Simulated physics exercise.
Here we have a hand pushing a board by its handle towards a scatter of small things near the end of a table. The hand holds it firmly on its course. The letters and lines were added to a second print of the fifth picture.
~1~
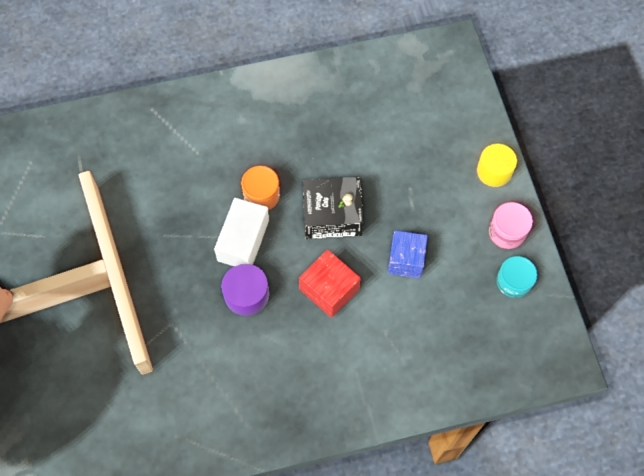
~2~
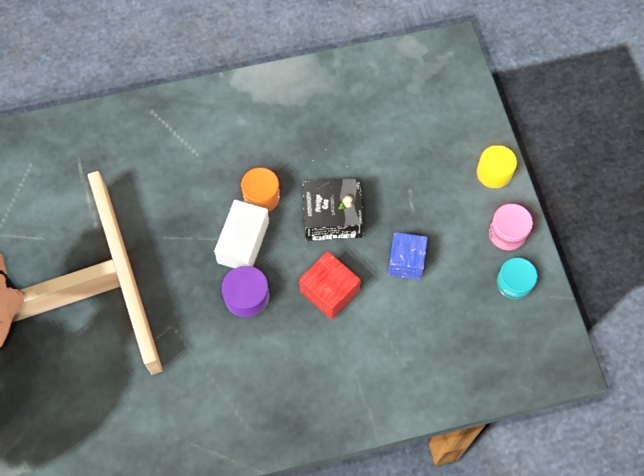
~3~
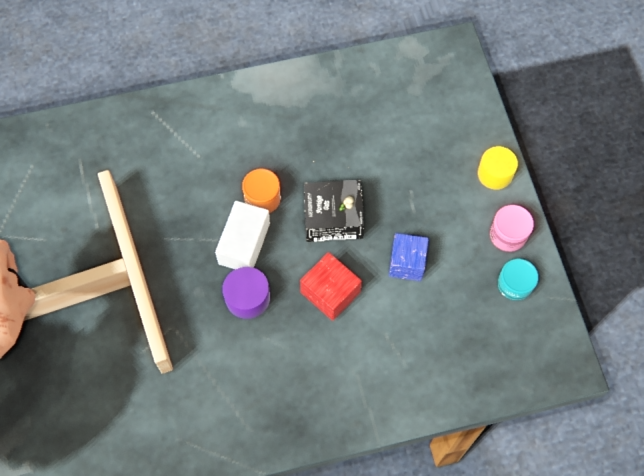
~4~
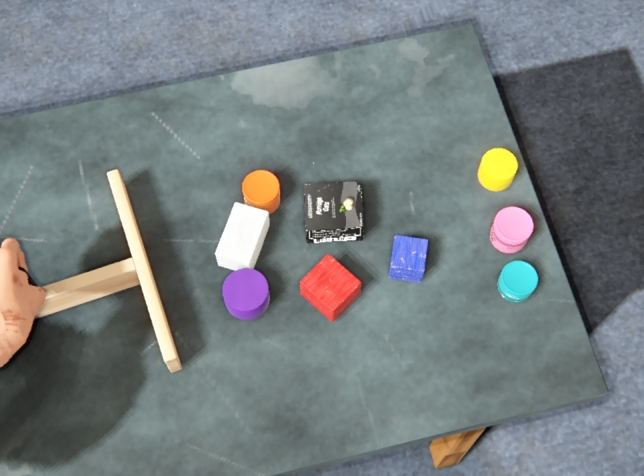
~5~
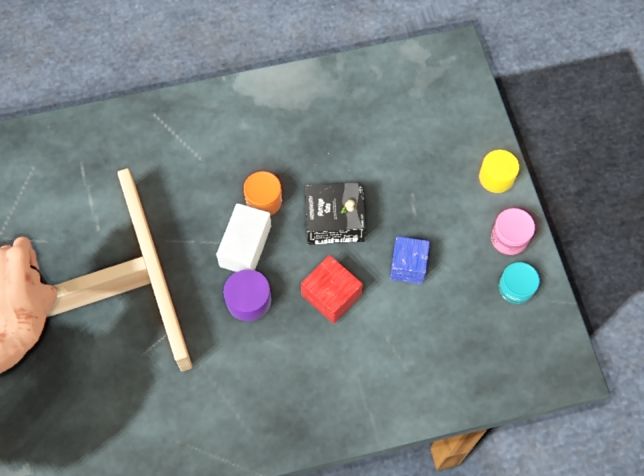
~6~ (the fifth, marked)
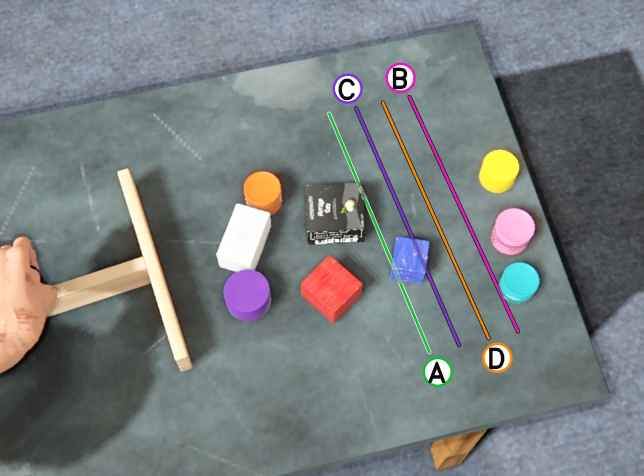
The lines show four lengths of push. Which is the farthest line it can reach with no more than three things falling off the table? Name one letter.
B.
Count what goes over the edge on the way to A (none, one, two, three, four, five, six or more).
By then, none.
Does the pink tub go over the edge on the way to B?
Yes.
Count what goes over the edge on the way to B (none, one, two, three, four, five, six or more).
In all, two.
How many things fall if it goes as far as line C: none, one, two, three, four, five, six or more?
By then, none.
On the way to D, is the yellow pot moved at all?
Yes.
On the marked copy, A at (377, 226); B at (461, 208); C at (405, 220); D at (433, 214).
Taking B. A third of the way, board (265, 235); orange tub (269, 186); red block (358, 287).
Two thirds of the way, board (374, 211); blue block (459, 257); black packet (434, 189).
When it is over, board (461, 192); pink tub over the edge; yellow pot over the edge; two fallen.
As for the rest, A is within the limit but short; C is within the limit but short; D is within the limit but short.
